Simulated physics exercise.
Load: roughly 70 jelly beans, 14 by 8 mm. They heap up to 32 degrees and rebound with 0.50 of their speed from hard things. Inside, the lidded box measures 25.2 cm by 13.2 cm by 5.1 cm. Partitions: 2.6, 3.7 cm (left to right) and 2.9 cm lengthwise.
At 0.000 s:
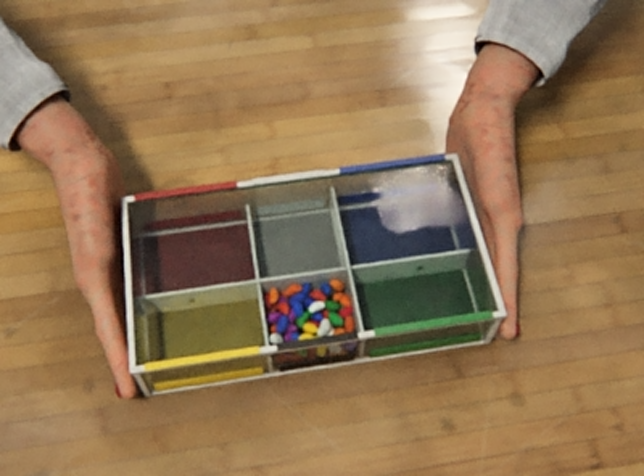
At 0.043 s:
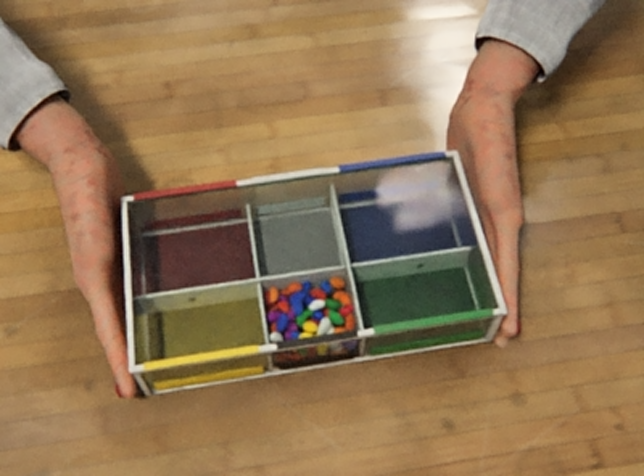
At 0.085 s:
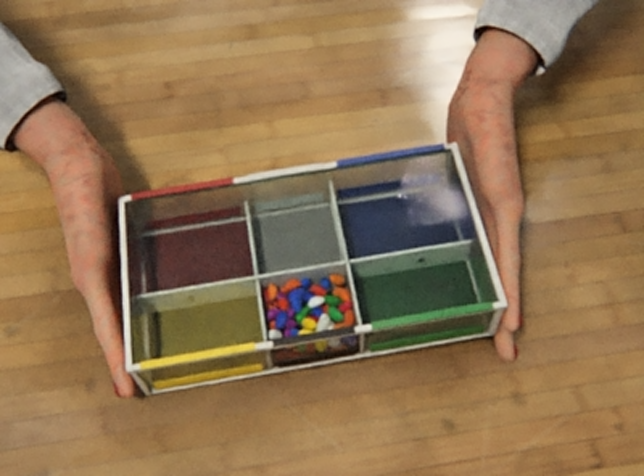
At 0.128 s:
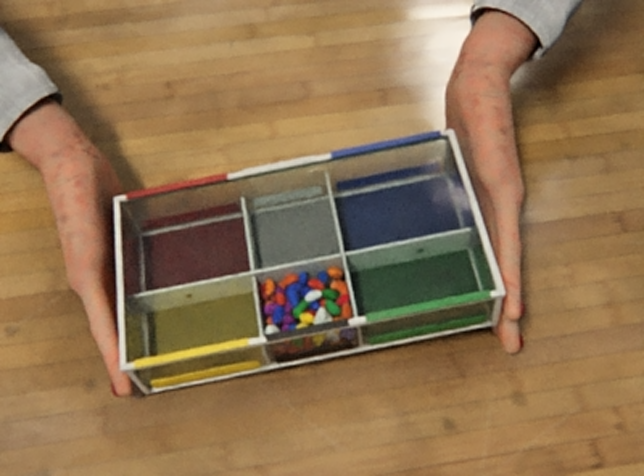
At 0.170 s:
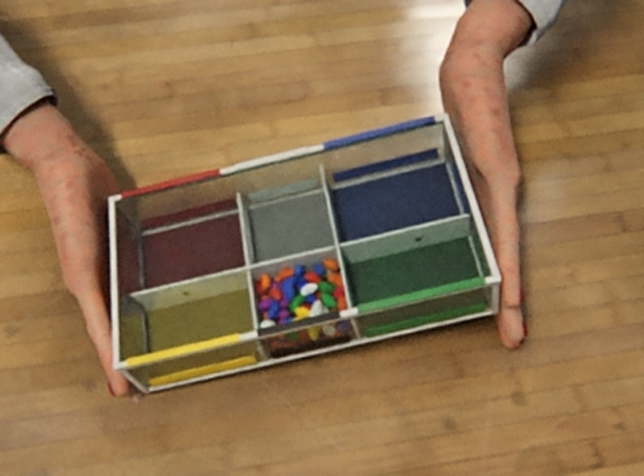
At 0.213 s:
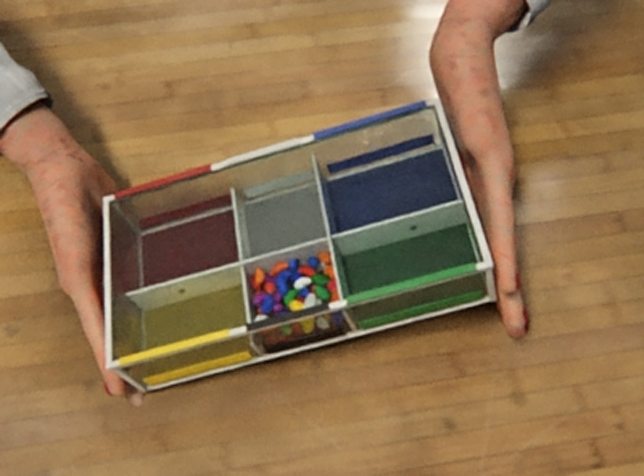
A light wooden floor or tabletop of narrow planks is seen from above by a still camera. Two hands in pale grey sleeves hold a clear-lidded box by its ends, its compartments red, grey and blue behind, yellow and green in front, with multicoloured jelly beans heaped in the front middle one. The hands keep it nearly level at first, then tilt it gradually, the right end rising and shifting slightly left while the beans stay in their compartment.
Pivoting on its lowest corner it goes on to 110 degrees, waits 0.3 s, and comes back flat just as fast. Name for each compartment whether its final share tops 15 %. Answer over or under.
Red: Over, blue: Under, green: Under, yellow: Over, white: Under, black: Under.
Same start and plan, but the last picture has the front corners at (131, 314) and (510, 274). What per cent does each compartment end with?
Red 0, blue 40, green 0, yellow 0, white 60, black 5.
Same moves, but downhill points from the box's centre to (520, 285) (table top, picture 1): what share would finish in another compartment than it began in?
Some 30 per cent.
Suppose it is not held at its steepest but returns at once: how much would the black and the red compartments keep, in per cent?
Then: Black 0; red 45.
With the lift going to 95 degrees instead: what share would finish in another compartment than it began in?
Some 80 per cent.
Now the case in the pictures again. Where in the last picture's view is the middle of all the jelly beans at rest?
Around (166, 314).
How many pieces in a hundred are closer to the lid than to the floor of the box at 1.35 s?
Roughly 90 per cent.
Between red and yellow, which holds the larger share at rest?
It is the yellow one.
Then, at 1.35 s, tilt 110 degrees; red 40 %, yellow 60 %.
After 2.10 s, tilt 58 degrees; red 45 %, yellow 55 %.
After 2.89 s, tilt 0 degrees; red 45 %, yellow 55 %.
At rest (3.5 s), red 45 %, blue 0 %, green 0 %, yellow 55 %, white 0 %, black 0 %.
